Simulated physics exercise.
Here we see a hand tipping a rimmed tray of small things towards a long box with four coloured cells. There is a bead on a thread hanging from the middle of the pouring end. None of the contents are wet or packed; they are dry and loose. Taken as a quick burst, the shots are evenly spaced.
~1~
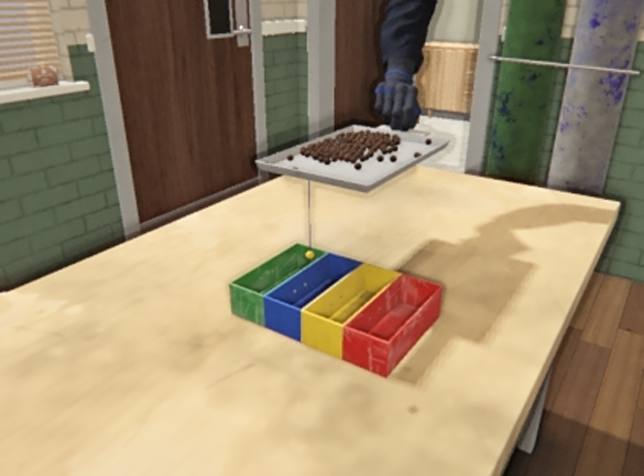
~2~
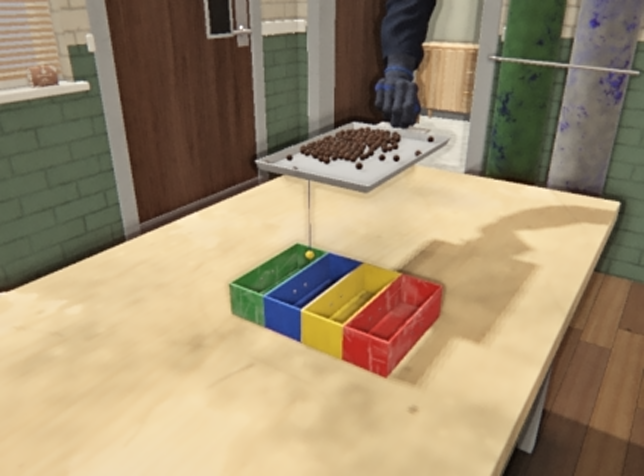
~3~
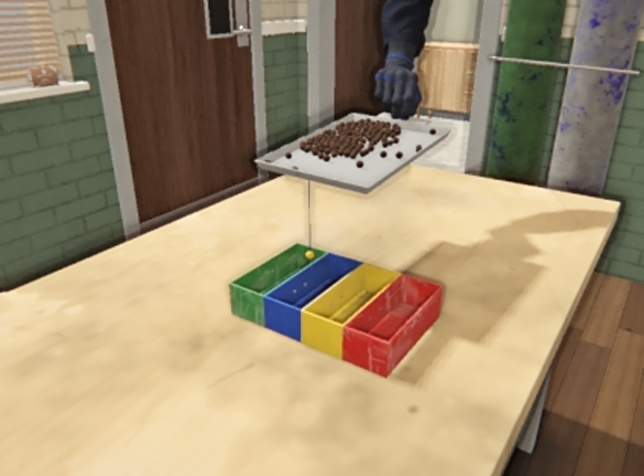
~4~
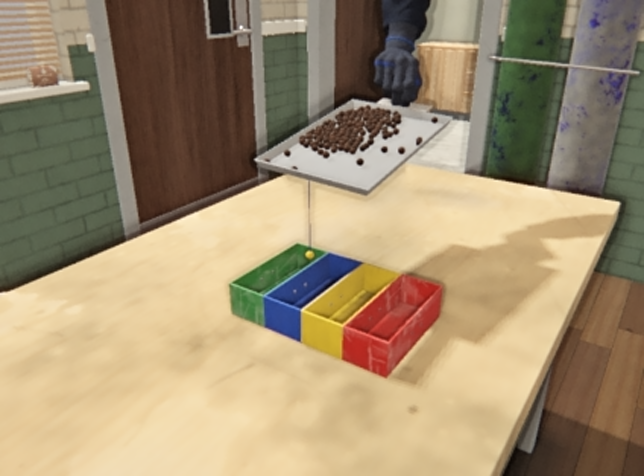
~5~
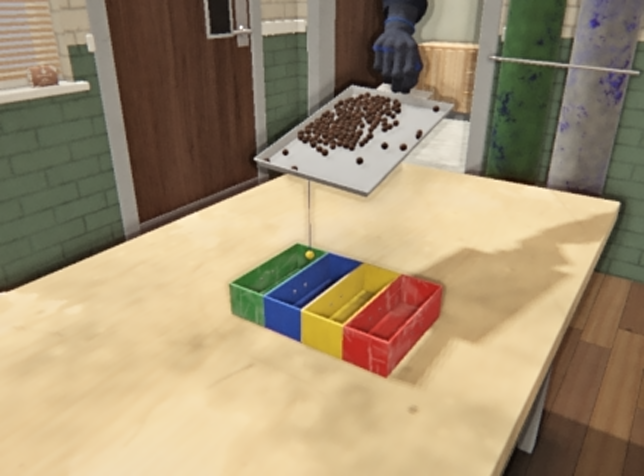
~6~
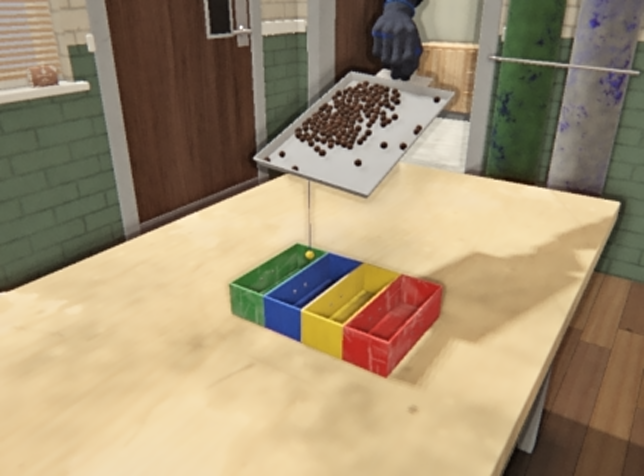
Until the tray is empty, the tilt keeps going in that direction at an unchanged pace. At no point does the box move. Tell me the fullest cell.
It is the yellow one.
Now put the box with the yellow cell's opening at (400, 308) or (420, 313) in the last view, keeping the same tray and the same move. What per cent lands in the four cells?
Roughly 70 per cent, then roughly 60 per cent.
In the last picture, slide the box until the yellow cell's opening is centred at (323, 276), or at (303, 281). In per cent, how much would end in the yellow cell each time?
The first try yields 20% and the second yields 20%.
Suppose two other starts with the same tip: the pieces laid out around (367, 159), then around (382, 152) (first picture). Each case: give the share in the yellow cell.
Close to 40 and close to 40 per cent.
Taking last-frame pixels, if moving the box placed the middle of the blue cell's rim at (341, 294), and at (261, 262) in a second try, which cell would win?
Result 1: The cell in blue. Result 2: The red cell.
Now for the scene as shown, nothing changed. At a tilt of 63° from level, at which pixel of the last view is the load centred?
The middle of the pieces sits at roughly (322, 256).
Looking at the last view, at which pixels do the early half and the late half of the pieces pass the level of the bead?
Near (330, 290) to start, and near (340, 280) afterwards.
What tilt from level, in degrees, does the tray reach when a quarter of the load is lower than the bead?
Roughly 60 degrees of tilt.
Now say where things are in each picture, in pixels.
The first picture shows corners of the pouring end at (261, 161) and (367, 183), level; middle of the load at (354, 146), chocolate balls; bead on its thread at (310, 255); green cell at (247, 302); blue cell at (283, 316); yellow cell at (322, 331); red cell at (365, 348).
The second picture shows corners of the pouring end at (261, 161) and (367, 184), level; middle of the load at (354, 144).
The third picture shows corners of the pouring end at (261, 160) and (367, 185), tipped barely, lowest at the right corner; middle of the load at (354, 138).
The fourth picture shows corners of the pouring end at (260, 159) and (367, 187), tipped a little, lowest at the right corner; middle of the load at (353, 129), a stray few on the move.
The fifth picture shows corners of the pouring end at (260, 158) and (366, 189), tipped clearly, lowest at the right corner; middle of the load at (353, 120), a small part on the move.
The sixth picture shows corners of the pouring end at (259, 157) and (366, 191), tipped clearly, lowest at the right corner; middle of the load at (347, 118), nearly all on the move; green cell at (247, 302); blue cell at (283, 316); yellow cell at (322, 331); red cell at (365, 348).
Soon, tray tipped steeply; about a quarter on the tray; a small part in the yellow cell; a small part in the red cell; a small part in the blue cell; a small part in the green cell; about half falling or outside the box.
A while on, tray tipped past a quarter turn; about a third in the yellow cell; about a quarter in the blue cell; a small part in the red cell; a small part in the green cell; about a quarter falling or outside the box.
Towards the end, tray tipped past a quarter turn; about a third in the yellow cell; about a quarter in the blue cell; a small part in the red cell; a small part in the green cell; about a quarter falling or outside the box.
Finally, tray tipped past a quarter turn; about a third in the yellow cell; about a quarter in the blue cell; a small part in the red cell; a small part in the green cell; about a quarter outside the box.
